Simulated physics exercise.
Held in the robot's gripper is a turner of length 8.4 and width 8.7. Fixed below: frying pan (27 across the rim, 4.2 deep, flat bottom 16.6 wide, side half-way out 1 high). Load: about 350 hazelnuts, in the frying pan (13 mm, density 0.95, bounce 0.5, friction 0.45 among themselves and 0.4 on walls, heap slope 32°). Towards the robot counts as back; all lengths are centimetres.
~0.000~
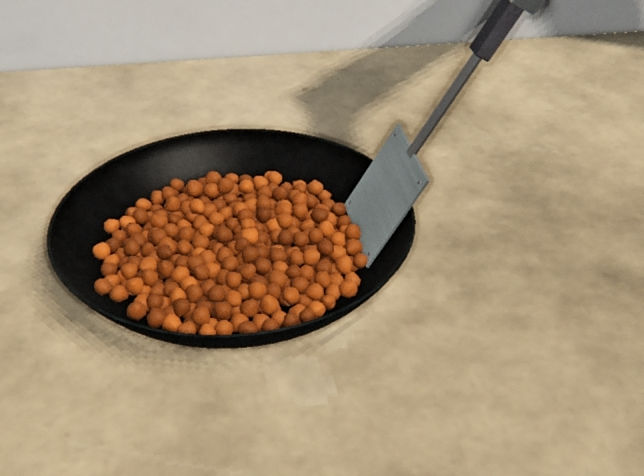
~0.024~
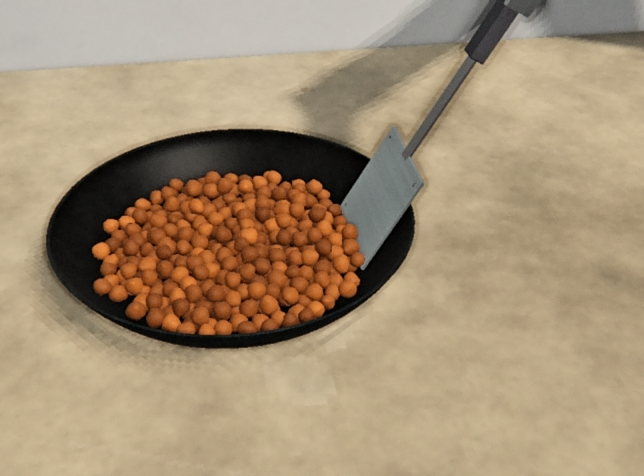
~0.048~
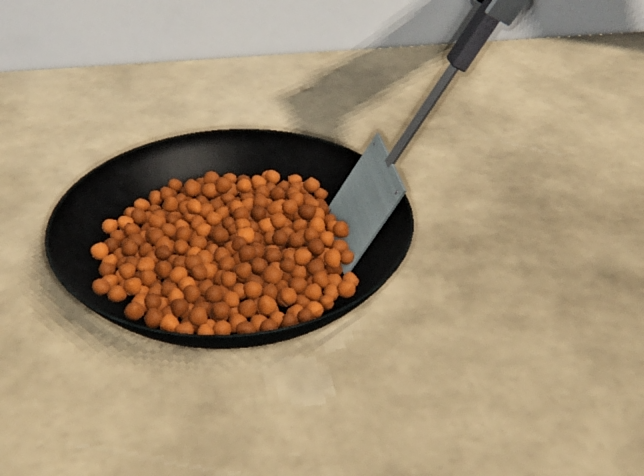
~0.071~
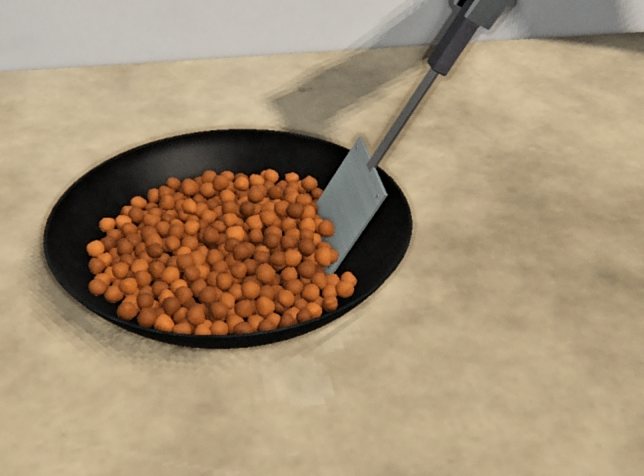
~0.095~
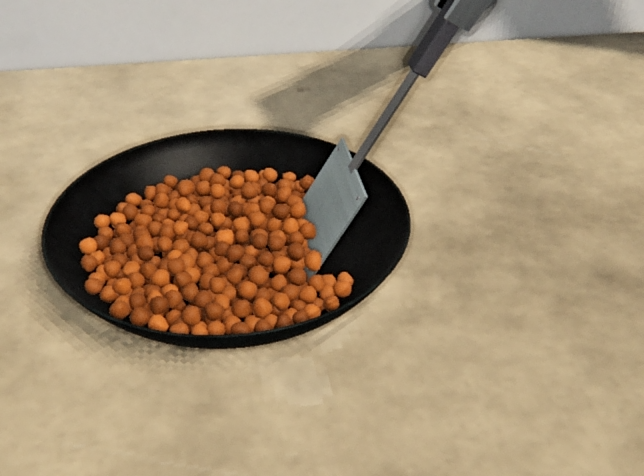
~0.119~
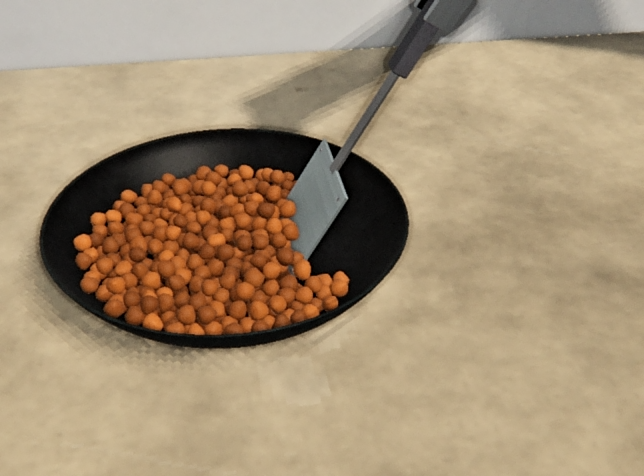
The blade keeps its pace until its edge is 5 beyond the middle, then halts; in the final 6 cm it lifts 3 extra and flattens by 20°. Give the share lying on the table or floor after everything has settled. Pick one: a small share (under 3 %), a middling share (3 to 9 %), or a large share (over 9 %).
A small share.
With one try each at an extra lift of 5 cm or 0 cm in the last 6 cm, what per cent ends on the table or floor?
First try about 0 %, second try about 0 %.
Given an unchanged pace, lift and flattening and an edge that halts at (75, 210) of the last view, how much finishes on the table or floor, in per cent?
About 30 per cent.
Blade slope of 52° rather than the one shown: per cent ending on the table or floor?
Some 0 in a hundred.
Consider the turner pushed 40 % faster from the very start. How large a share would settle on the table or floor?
About 0 %.
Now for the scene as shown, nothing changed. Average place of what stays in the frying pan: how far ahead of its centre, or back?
I'd say close to 4.5 cm toward the front.
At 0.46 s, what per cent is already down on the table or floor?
I'd say close to 0 in a hundred.
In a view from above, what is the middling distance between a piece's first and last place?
Around 3 cm, measured level.
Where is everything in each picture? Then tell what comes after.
The first picture shows turner top edge at (413, 151), sloping 60°; upper third of the load around (241, 237), from x 100 to 360, top at y 180; 351 in the frying pan.
The second picture shows turner top edge at (408, 153), sloping 60°; upper third of the load around (240, 238), from x 100 to 355, top at y 180.
The third picture shows turner top edge at (391, 160), sloping 60°; upper third of the load around (243, 238), from x 100 to 350, top at y 180.
The fourth picture shows turner top edge at (373, 164), sloping 60°; upper third of the load around (236, 240), from x 95 to 350, top at y 175.
The fifth picture shows turner top edge at (354, 166), sloping 60°; upper third of the load around (224, 237), from x 90 to 345, top at y 175.
The sixth picture shows turner top edge at (335, 167), sloping 60°; upper third of the load around (212, 238), from x 80 to 340, top at y 170; 351 in the frying pan.
By 0.18 s, sloping 59°, highest piece 5 above the table; 351 in the frying pan.
By 0.23 s, sloping 49°, highest piece 5 above the table; 351 in the frying pan.
By 0.46 s, sloping 40°, highest piece 5 above the table; 351 in the frying pan.
By 1.51 s, sloping 40°, highest piece 5 above the table; 351 in the frying pan.
Final count, 351 in the frying pan. That is 0 % on the table or floor.
